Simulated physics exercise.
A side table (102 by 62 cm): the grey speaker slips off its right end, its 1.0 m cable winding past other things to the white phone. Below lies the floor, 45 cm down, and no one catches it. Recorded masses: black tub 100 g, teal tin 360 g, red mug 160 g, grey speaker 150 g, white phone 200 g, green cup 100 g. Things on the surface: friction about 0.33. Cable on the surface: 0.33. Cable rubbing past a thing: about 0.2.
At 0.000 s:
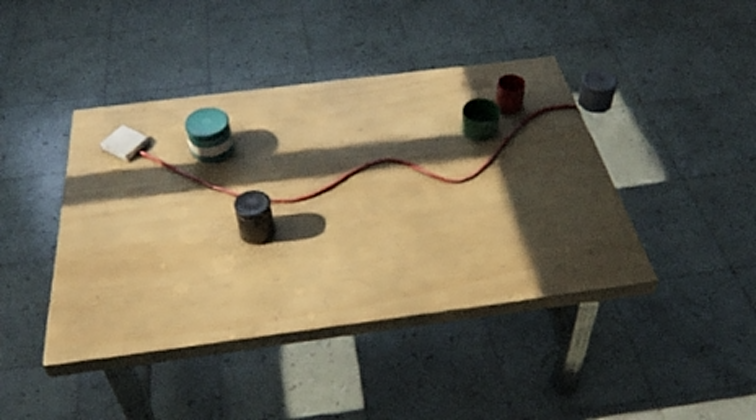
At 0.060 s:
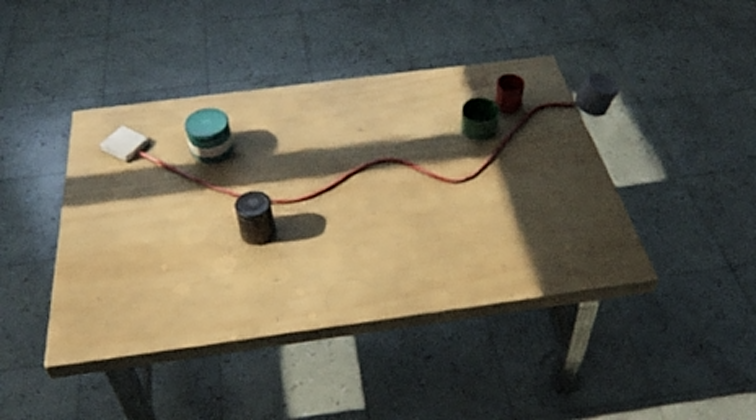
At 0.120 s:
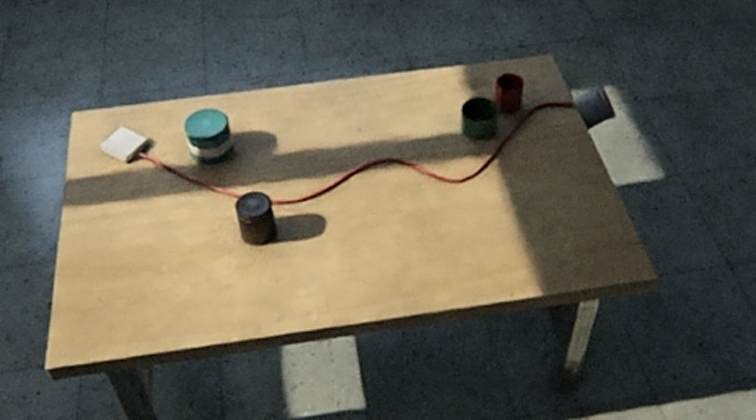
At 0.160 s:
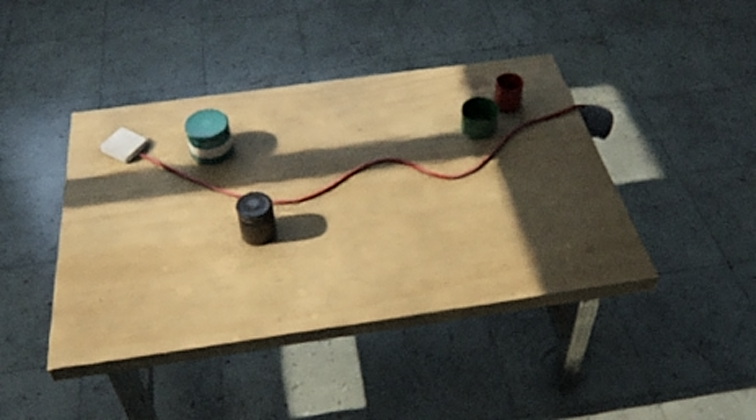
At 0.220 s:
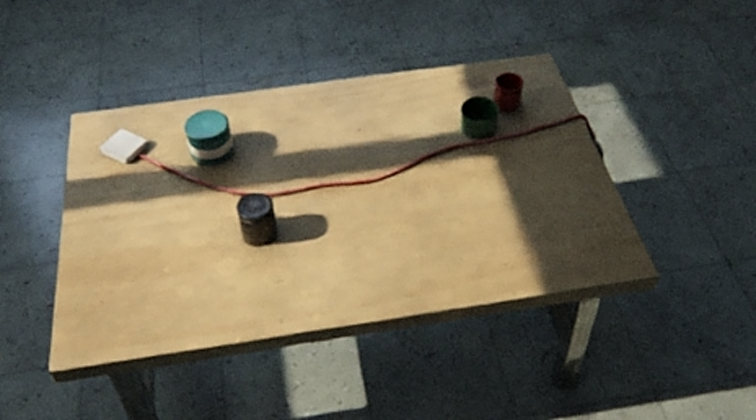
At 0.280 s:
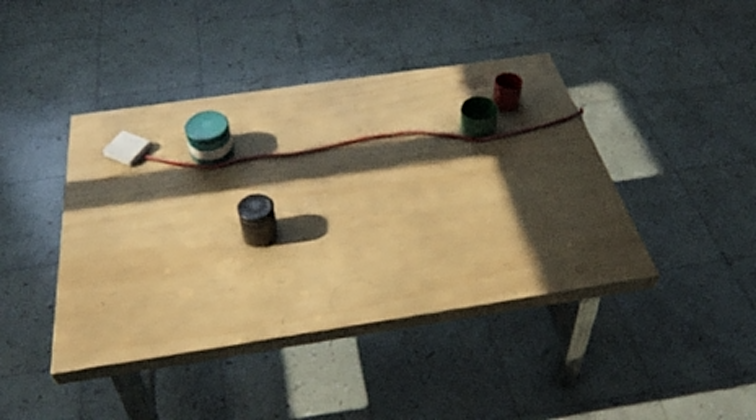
In this clip, a grey speaker tilts at the right edge of a table and drops out of sight, drawing the red cable straighter across the surface, away from the black tub and against the teal tin and green cup.
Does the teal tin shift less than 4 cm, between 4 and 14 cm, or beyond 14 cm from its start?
Displacement: Small.
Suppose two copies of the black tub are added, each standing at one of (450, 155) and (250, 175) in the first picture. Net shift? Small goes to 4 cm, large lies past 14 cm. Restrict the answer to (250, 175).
Moderate.
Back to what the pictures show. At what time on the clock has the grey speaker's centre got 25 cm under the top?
It happens at 0.50 seconds on the clock.
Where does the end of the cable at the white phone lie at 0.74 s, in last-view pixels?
Look around (188, 165) and you'll see it.
After 0.5 s, the cable's tail end at (178, 157); grey speaker over the edge, white phone 7 cm off its start, green cup 3 cm off its start.
After 0.7 s, the cable's tail end at (188, 165); grey speaker over the edge, white phone 10 cm off its start, green cup 3 cm off its start.
After 1.0 s, the cable's tail end at (188, 165); white phone 10 cm off its start at (169, 157), grey speaker over the edge, green cup 3 cm off its start at (478, 98).
After 1.2 s, the cable's tail end at (188, 165); white phone 10 cm off its start, grey speaker over the edge, green cup 3 cm off its start.
After 2.4 s, the cable's tail end at (188, 165); teal tin 0 cm off its start at (208, 124), white phone 10 cm off its start at (169, 157), grey speaker over the edge, green cup 3 cm off its start at (478, 98).
